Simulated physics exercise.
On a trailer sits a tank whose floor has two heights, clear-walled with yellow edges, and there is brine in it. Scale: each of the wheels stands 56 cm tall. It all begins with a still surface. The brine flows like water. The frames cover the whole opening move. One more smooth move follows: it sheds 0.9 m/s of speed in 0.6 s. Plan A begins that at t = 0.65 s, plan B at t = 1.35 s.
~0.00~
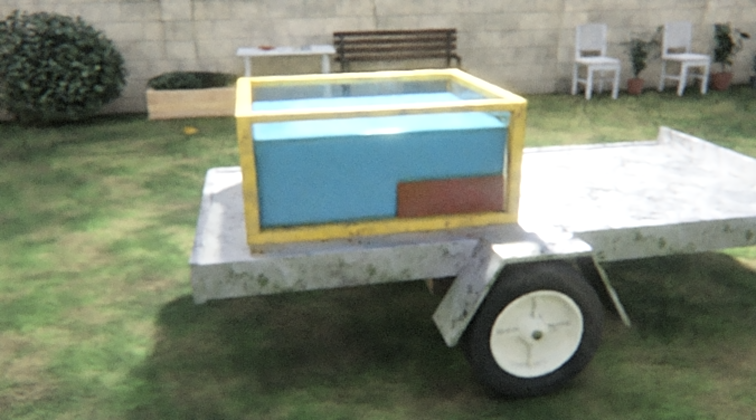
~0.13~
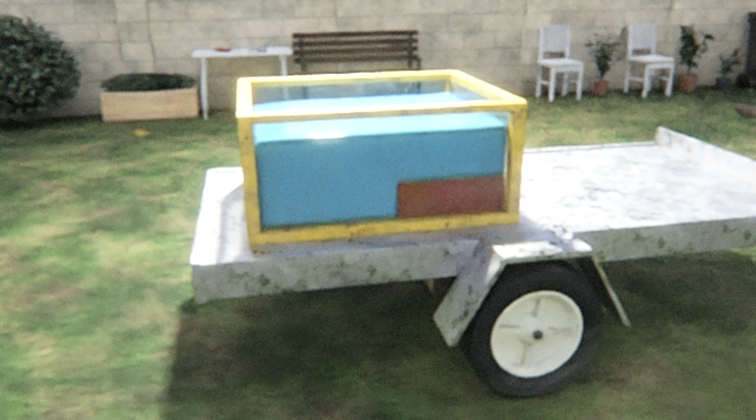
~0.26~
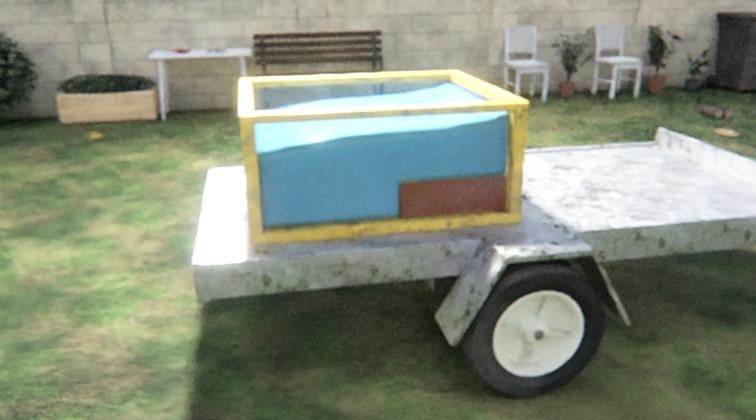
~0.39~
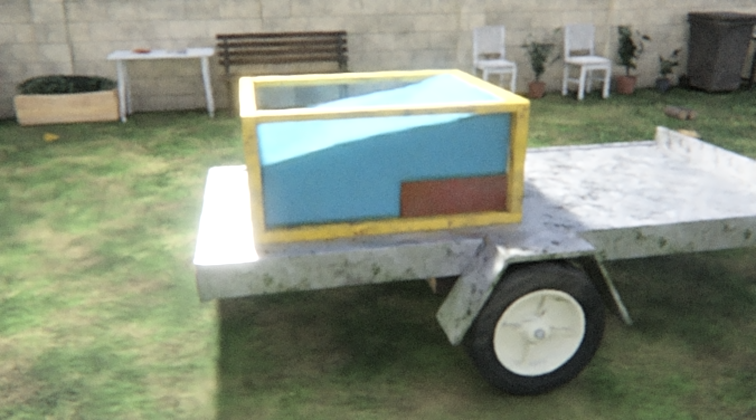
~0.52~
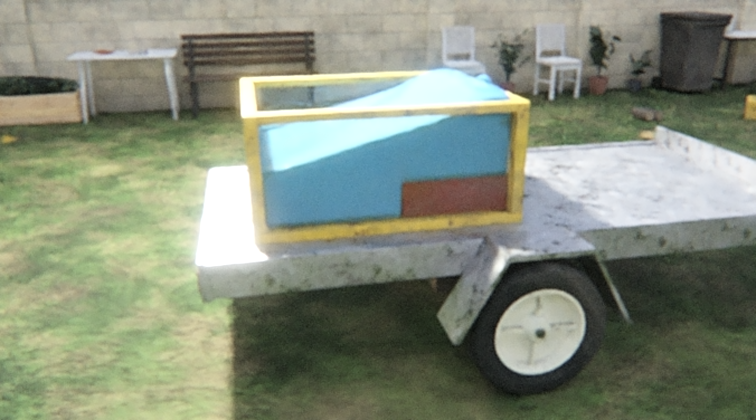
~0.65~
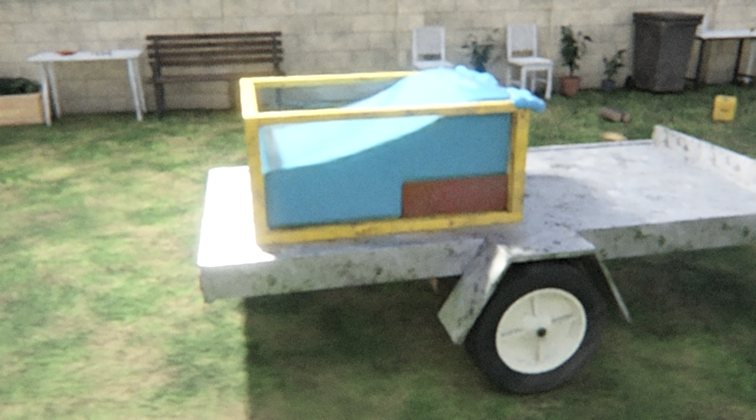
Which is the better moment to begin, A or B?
Plan A spills less.
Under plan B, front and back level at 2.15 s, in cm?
Front 48 cm, back 26 cm.
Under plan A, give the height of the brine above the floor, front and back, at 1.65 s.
About 32 cm in front and 40 cm behind.
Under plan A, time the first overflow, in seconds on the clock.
Near 0.9 s.
For plan A, By 1.65 s the surface is 32 cm up at the front and 40 cm at the back; 2 per cent is out, over the front.
For plan A, By 4.24 s 2 per cent is out, over the front, 4 of 234 litres.
For plan B, By 2.15 s the surface is 48 cm up at the front and 25 cm at the back; 3 per cent is out, over the front.
For plan B, By 4.93 s 12 per cent is out, over the front, 28 of 234 litres.
